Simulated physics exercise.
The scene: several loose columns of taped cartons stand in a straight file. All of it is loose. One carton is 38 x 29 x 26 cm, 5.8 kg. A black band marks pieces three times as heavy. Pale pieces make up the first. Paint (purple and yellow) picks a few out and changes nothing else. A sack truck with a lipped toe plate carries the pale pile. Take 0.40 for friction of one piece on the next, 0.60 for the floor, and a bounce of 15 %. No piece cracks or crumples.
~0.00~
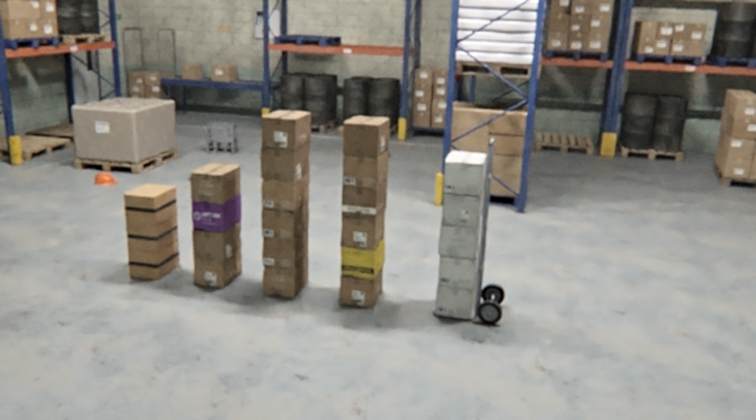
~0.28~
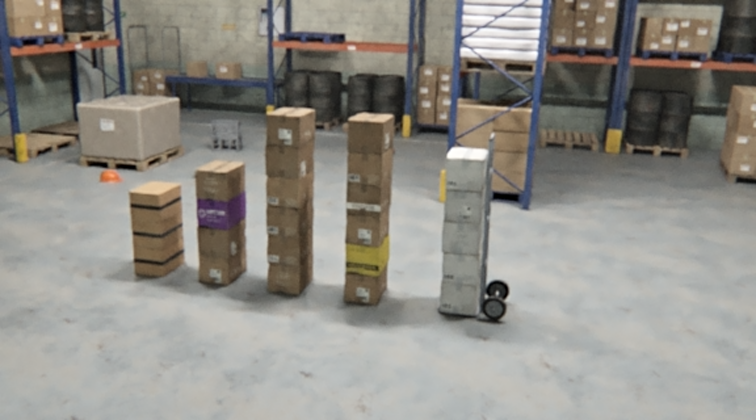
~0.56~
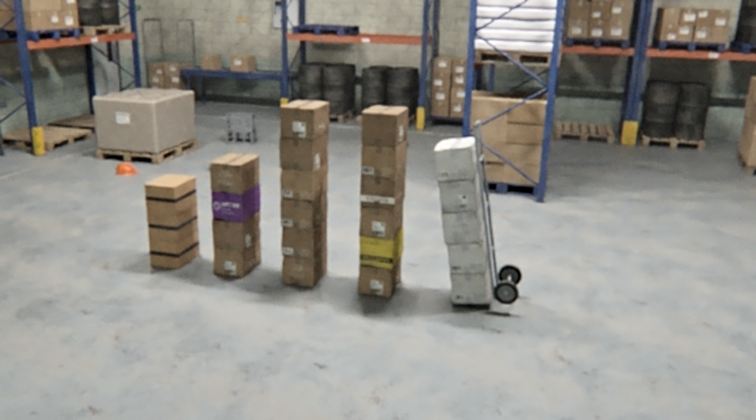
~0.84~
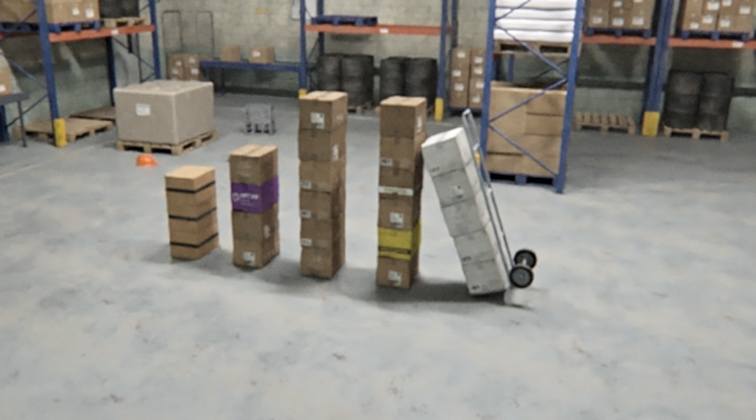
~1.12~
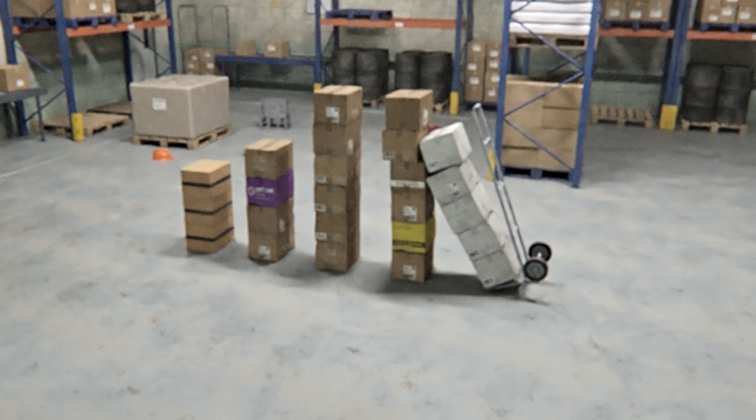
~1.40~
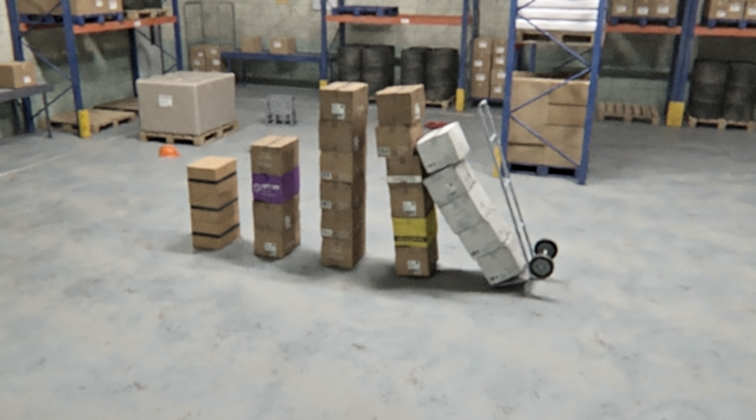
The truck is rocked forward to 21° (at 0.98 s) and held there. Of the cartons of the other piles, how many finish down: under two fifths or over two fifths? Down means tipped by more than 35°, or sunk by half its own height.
The part is over two fifths.
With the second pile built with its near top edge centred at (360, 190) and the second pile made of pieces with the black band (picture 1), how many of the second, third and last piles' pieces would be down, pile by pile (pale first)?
In that case second 0, third 0, last 0.
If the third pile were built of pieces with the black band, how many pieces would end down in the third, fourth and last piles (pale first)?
Then third 6, fourth 4, last 3.
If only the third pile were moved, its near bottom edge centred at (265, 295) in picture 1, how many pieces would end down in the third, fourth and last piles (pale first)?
In that case third 6, fourth 3, last 1.
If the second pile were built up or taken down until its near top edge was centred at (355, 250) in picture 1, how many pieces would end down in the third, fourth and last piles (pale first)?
In that case third 0, fourth 0, last 0.
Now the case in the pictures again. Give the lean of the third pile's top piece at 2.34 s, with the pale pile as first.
It leans some 30°.
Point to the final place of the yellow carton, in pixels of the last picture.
Around (376, 231).
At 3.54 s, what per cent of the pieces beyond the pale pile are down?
At that moment 95 per cent.
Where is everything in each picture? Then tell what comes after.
In the first picture (we follow the side turned to the camera; the camera pans a little), truck frame (487, 182) 0° forward; yellow carton (357, 263); purple carton (207, 217); no other piece has moved.
The second picture shows truck frame (488, 177) 1° forward; yellow carton (362, 260).
The third picture shows truck frame (479, 163) 10° forward, top of the pale pile leaning 10°; yellow carton (376, 253); no other piece has moved.
The fourth picture shows truck frame (473, 152) 19° forward, top of the pale pile leaning 22°; yellow carton (394, 244); no other piece has moved.
The fifth picture shows truck frame (484, 146) 21° forward, top of the pale pile leaning 23°; yellow carton (408, 238); 3 stirred so far.
The sixth picture shows truck frame (490, 142) 21° forward, top of the pale pile leaning 27°; yellow carton (409, 233) tipped 6°; purple carton (266, 189); steepest lean 6°, the carton at (394, 109); 6 stirred so far.
Around 1.86 s, 5 of the pale pile down; none of the 19 other cartons down, 9 disturbed; yellow carton tipped 20°.
Around 2.34 s, 5 of the pale pile down; 5 of the 19 other cartons down; yellow carton tipped 40°.
Around 2.80 s, 5 of the pale pile down; 11 of the 19 other cartons down; yellow carton tipped 44°, 8 cm lower; purple carton tipped 30°.
Around 3.54 s, 5 of the pale pile down; 18 of the 19 other cartons down; yellow carton tipped 43°, 8 cm lower; purple carton tipped 40°, 17 cm lower.
Finally (4.6 s), 5 of the pale pile down; 18 of the 19 other cartons down; yellow carton tipped 43°, 8 cm lower; purple carton 22 cm lower. That is 95 per cent. Seen by the last camera, middles, yellow carton near (376, 231), purple carton near (185, 195).
